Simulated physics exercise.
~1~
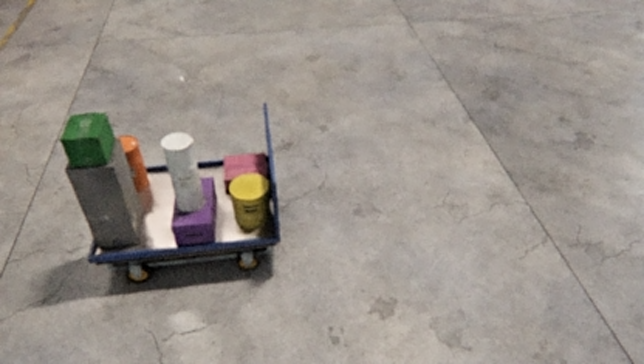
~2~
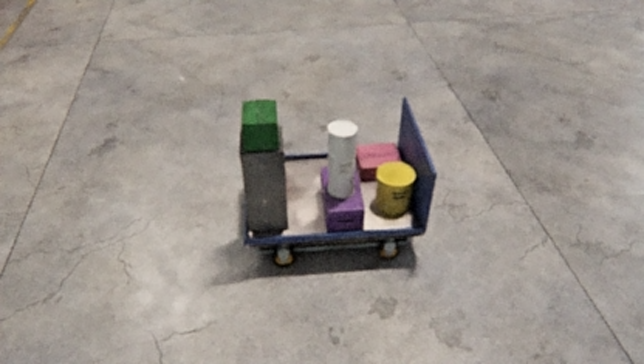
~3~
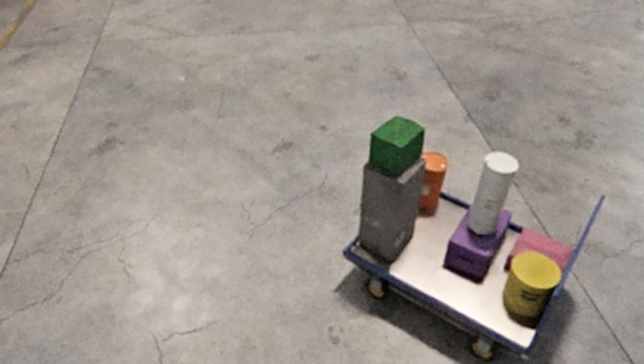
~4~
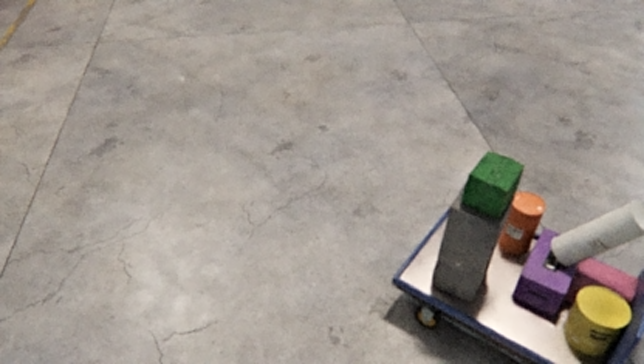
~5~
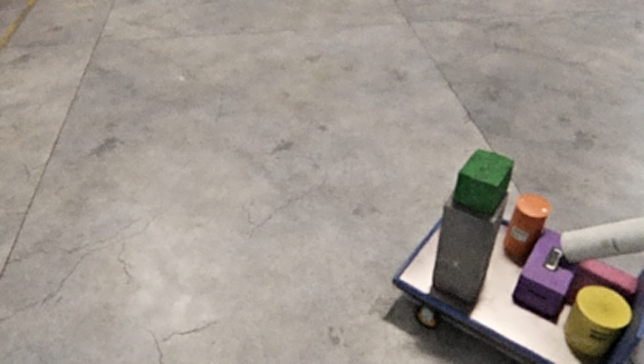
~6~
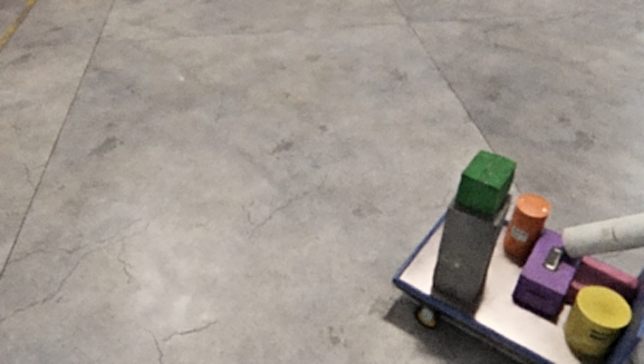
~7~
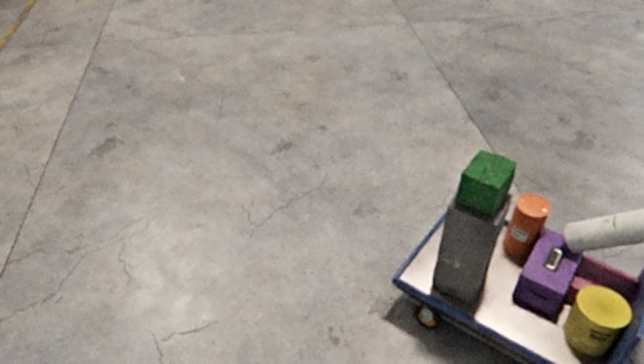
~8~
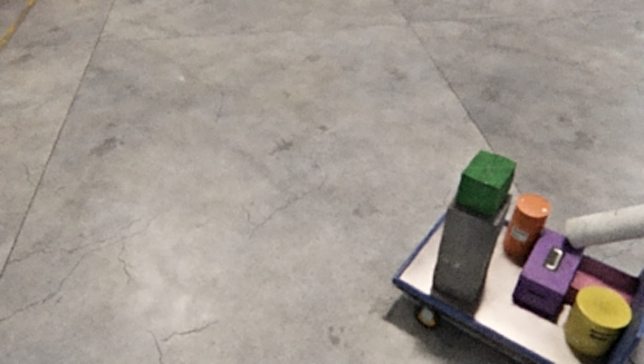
To begin with, a blue-edged cart stands at the left on a cracked concrete floor, carrying a green block on a tall grey box, an orange canister, a white canister on a purple toolbox, a pink parcel and a yellow pail. The cart rolls to the right, its load still upright. It then curves toward the lower right, swinging around at an angle. As it comes to a stop in the corner, the white canister tips over to the right. Finally, the cart rests there, with the white canister toppled and the green block still atop the grey box.
